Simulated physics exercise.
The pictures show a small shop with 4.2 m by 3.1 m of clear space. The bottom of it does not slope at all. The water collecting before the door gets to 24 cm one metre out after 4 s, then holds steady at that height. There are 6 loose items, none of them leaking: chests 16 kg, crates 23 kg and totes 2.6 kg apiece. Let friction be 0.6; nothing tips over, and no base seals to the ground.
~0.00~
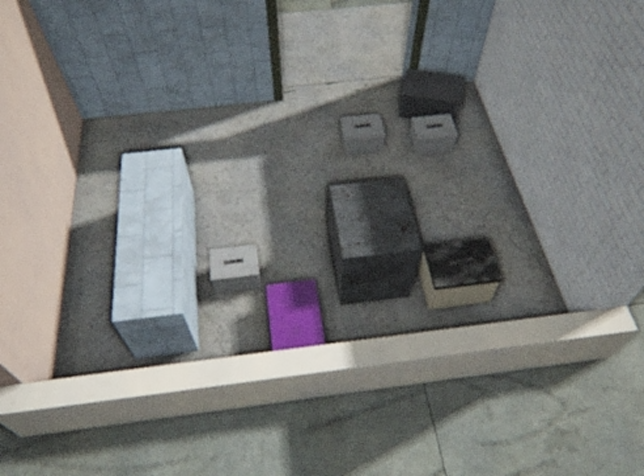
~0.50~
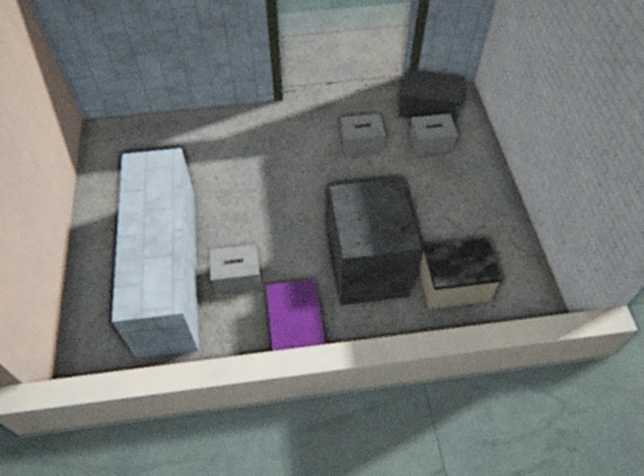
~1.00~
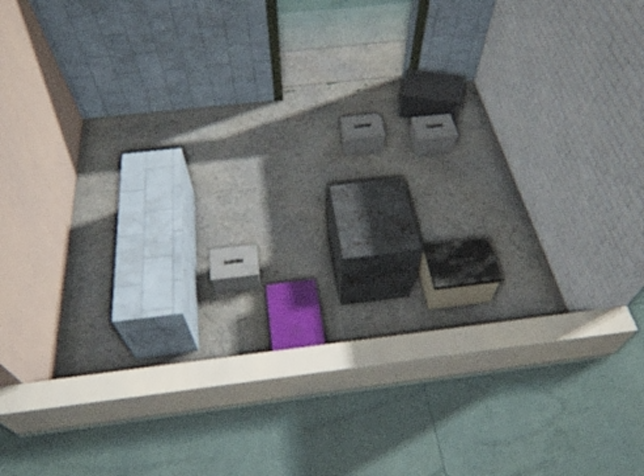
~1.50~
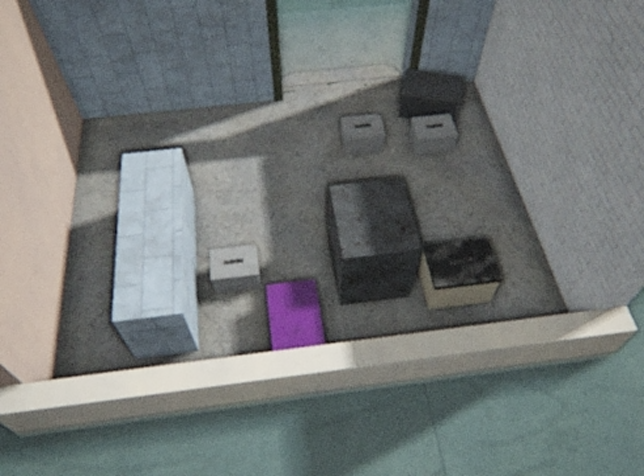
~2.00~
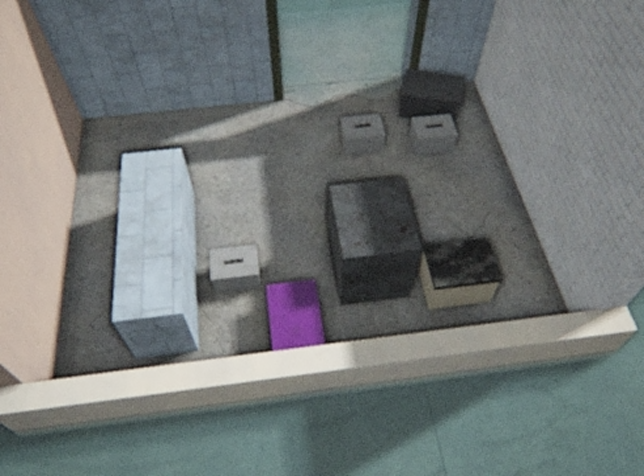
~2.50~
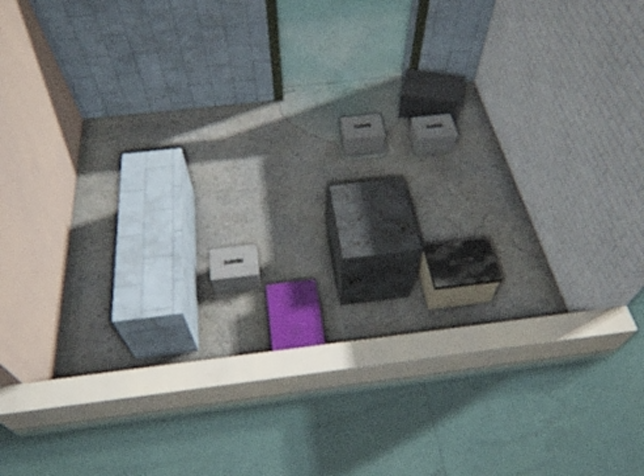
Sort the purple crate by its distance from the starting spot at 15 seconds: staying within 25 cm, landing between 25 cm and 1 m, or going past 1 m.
The purple crate lands between 25 cm and 1 m.
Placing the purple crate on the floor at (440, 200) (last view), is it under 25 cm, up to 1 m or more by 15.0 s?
Short answer, it goes a modest way.
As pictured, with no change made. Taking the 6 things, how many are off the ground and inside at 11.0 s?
I get 6.
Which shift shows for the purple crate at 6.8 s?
I'd guess some 20 cm by then.
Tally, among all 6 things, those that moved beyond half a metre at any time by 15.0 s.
The total is 6.
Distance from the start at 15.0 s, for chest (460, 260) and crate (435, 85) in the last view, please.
One is off by 30 cm, the other by 120 cm, in the order asked.
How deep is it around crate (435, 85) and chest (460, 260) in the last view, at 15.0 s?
Depth approx. 22 cm / 23 cm.
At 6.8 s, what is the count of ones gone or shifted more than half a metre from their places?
By my tally, 3.
After 3.5 s the purple crate is near (295, 315), 0.0 m from its start, aground; 0 afloat.
After 6.8 s the purple crate is near (325, 310), 0.2 m from its start, afloat; 5 afloat.
After 11.0 s the purple crate is near (215, 288), 0.7 m from its start, afloat; 6 afloat.
After 15.0 s the purple crate is near (216, 320), 0.6 m from its start, afloat; 6 afloat.
